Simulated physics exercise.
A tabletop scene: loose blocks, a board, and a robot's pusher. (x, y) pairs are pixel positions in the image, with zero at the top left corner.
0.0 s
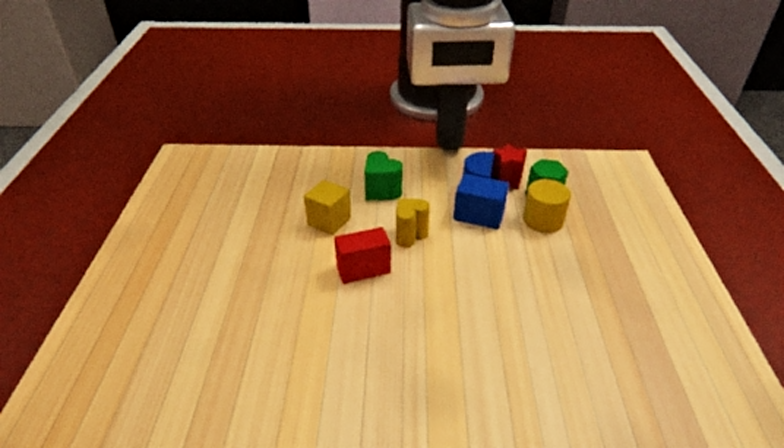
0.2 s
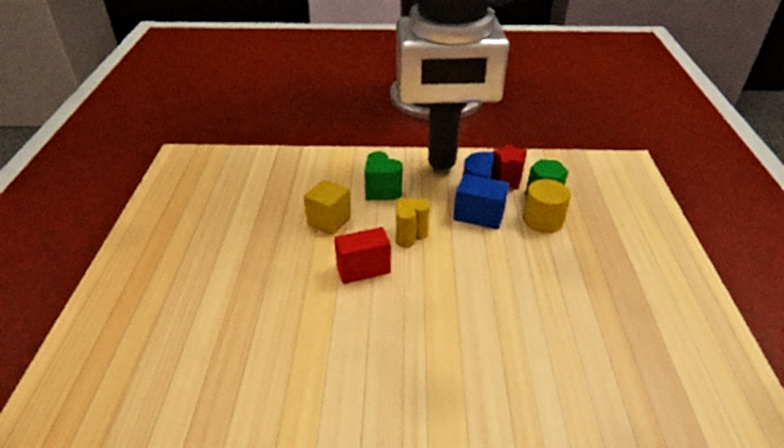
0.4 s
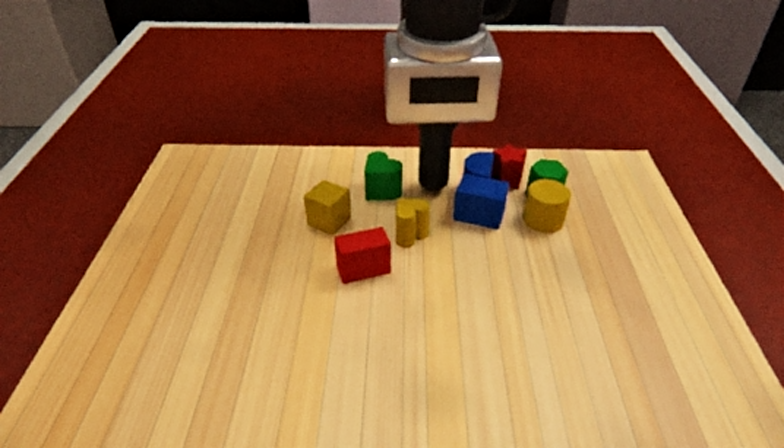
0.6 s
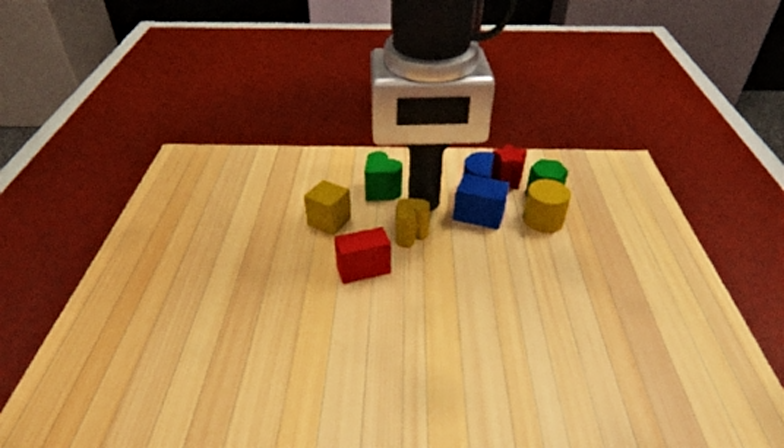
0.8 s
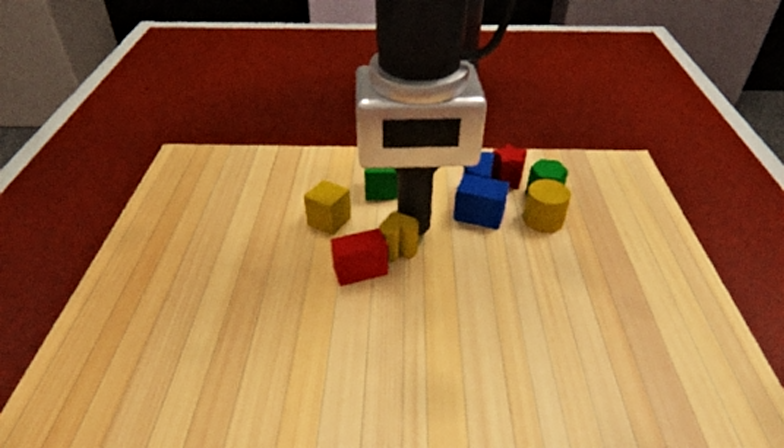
A robot arm lowered its dark pusher onto a wooden board, moved toward the viewer between scattered colored blocks, and nudged the yellow heart-shaped block slightly left and forward, up against the red oblong block.
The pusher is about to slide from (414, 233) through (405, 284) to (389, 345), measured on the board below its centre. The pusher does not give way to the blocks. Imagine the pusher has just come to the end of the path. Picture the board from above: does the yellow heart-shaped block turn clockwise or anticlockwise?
Clockwise, looking down.
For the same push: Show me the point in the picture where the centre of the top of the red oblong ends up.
My estimate: (322, 257).
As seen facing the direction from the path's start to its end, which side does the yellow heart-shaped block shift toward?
Taking start-to-end as forward, the block's sideways shift goes to the right.
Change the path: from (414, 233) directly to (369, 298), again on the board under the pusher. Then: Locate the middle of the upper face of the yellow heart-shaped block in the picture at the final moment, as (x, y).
The middle of the upper face of the yellow heart-shaped block will lie at about (343, 288) in the picture.
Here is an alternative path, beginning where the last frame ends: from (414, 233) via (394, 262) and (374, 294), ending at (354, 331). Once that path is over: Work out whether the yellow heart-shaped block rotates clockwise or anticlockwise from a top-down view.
It rotates clockwise.
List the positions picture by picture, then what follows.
In the first frame, tip of the pusher (450, 143), middles of tops, red oblong (362, 239), yellow heart-shaped block (411, 206), blue oblong (483, 186).
In the second frame, pusher (442, 162), nothing pushed.
In the third frame, pusher (433, 182), nothing pushed.
In the fourth frame, pusher (424, 203), nothing pushed.
In the fifth frame, pusher (414, 226), red oblong (359, 241), yellow heart-shaped block (398, 222), blue oblong (483, 186).
On the path given first. One third of the way, pusher (408, 259); red oblong (330, 255); yellow heart-shaped block (376, 250), turned 60° clockwise.
Two thirds of the way, pusher (401, 296); red oblong (322, 257); yellow heart-shaped block (362, 263).
At the end, pusher (389, 337); red oblong (322, 257); yellow heart-shaped block (362, 263), turned 120° clockwise; blue oblong unmoved.
